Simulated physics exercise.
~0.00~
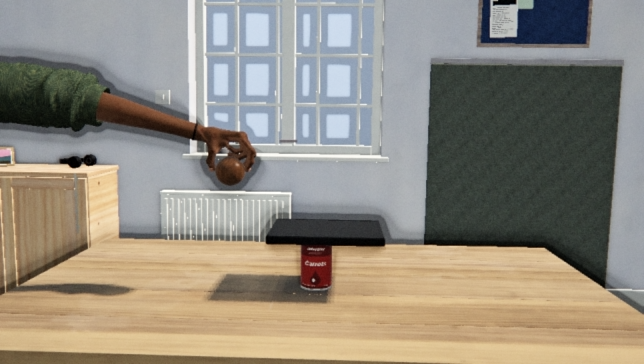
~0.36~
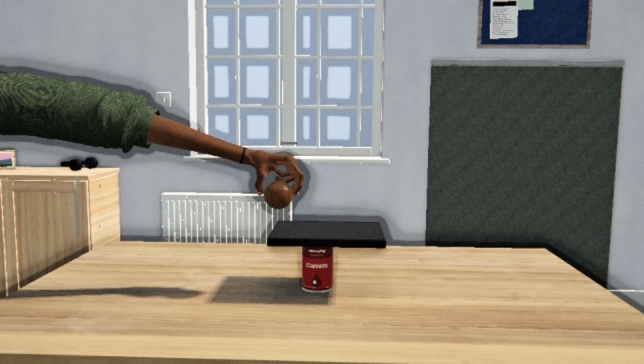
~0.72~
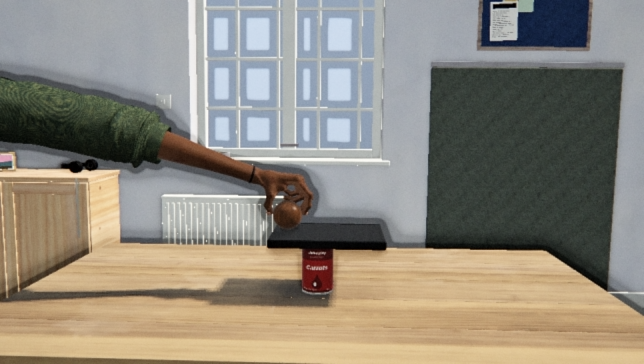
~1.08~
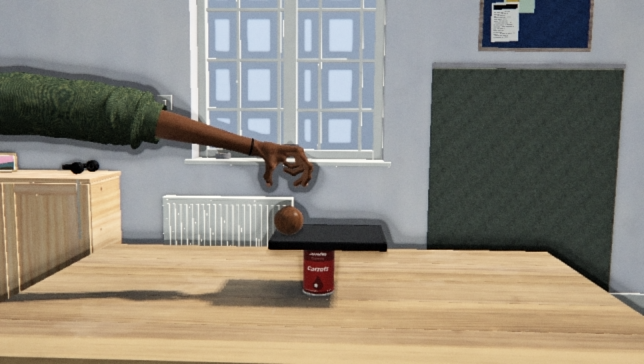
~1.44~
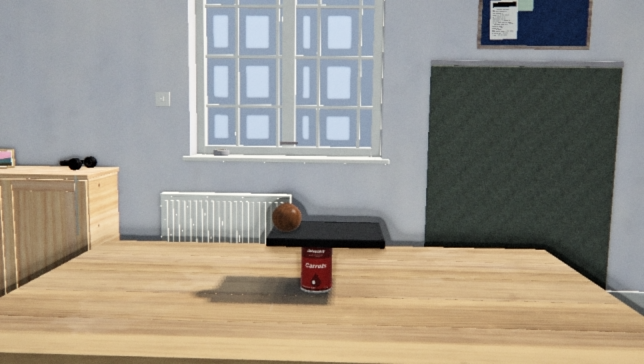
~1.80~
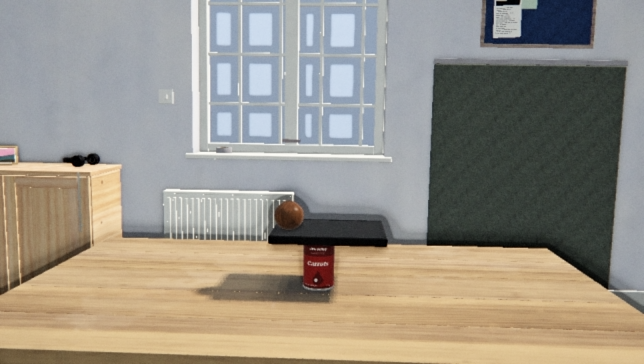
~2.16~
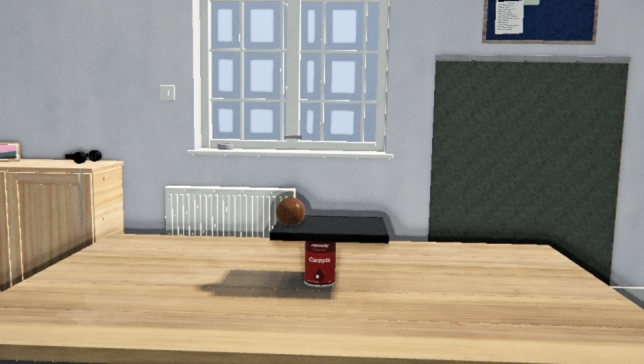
We see a hand carry a round brown object rightward and down to the left end of a black slab balanced on a red tin, then let go and withdraw. The object rests there, and the little stack remains standing on the wooden table.
